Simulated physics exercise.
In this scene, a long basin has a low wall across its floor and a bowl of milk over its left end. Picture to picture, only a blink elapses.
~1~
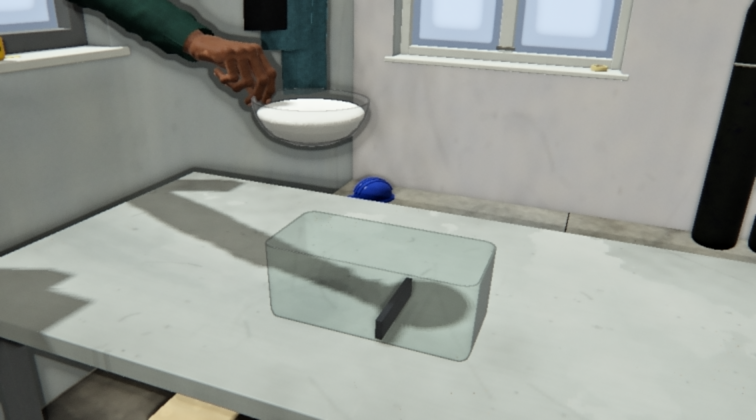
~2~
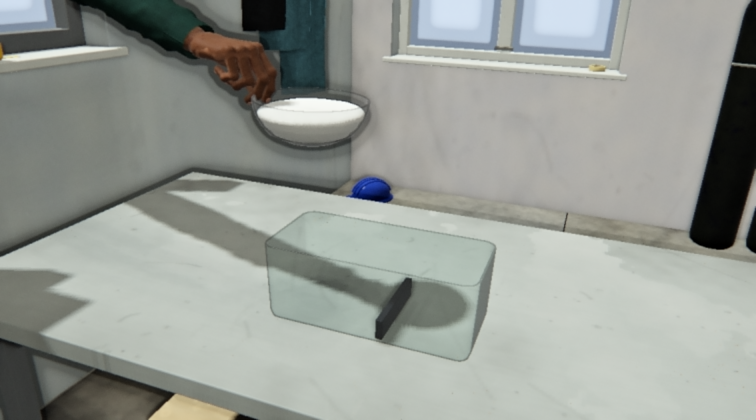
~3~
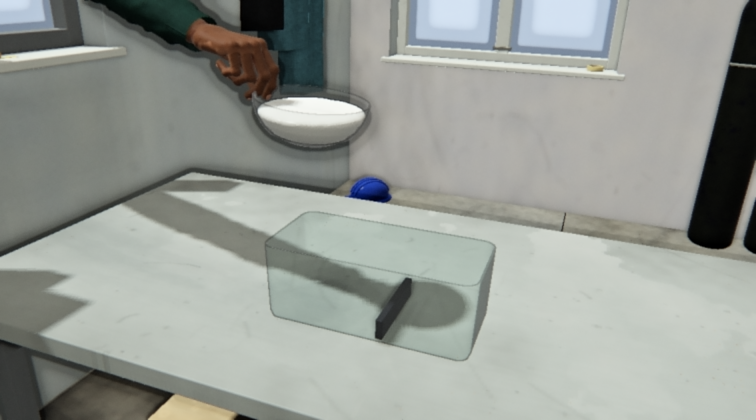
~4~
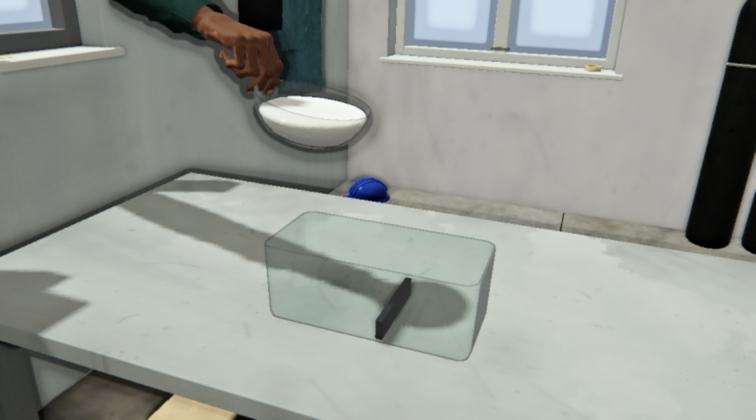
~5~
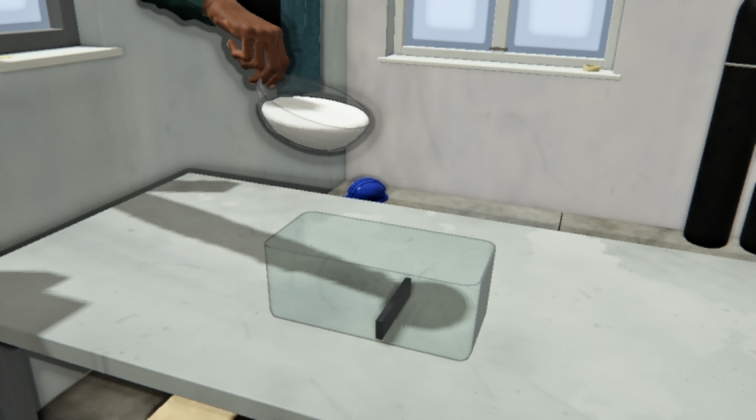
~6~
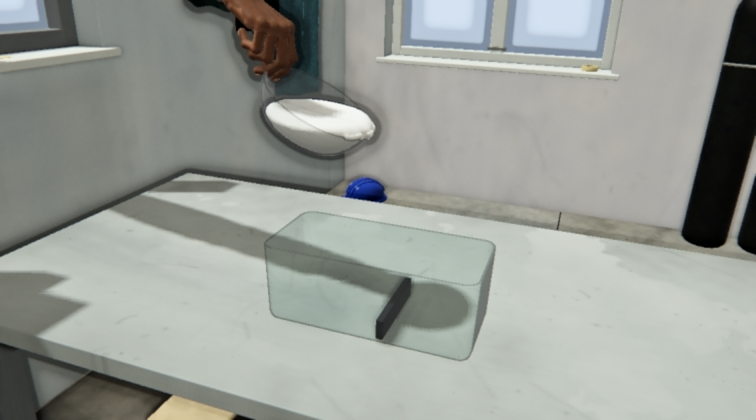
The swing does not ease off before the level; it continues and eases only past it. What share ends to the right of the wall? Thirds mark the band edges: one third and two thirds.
I would say between a third and two thirds ends up on that side.
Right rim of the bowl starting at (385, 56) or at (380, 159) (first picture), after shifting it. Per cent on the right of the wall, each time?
65 % and 55 %.
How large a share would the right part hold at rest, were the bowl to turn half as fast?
Close to 65 out of every hundred.
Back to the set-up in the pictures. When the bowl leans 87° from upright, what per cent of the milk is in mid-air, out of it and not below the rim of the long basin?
Roughly 55 percent.
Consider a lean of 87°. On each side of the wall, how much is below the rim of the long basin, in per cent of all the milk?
Left part: Around 5 %. Right part: Around 30 %.
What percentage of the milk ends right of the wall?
Roughly 50 %.
A moment on, the bowl is tipped on its side and 9 per cent is still to pour, 6 is left of the wall and 32 right of it.
Next, the bowl is tipped on its side and 0 per cent is still to pour, 39 is left of the wall and 55 right of it.
Then the bowl is tipped on its side and 0 per cent is still to pour, 47 is left of the wall and 52 right of it.
Later the bowl is tipped on its side and 0 per cent is still to pour, 48 is left of the wall and 51 right of it.
In the end 48 per cent lies left of the wall, 51 right of it and 1 outside.
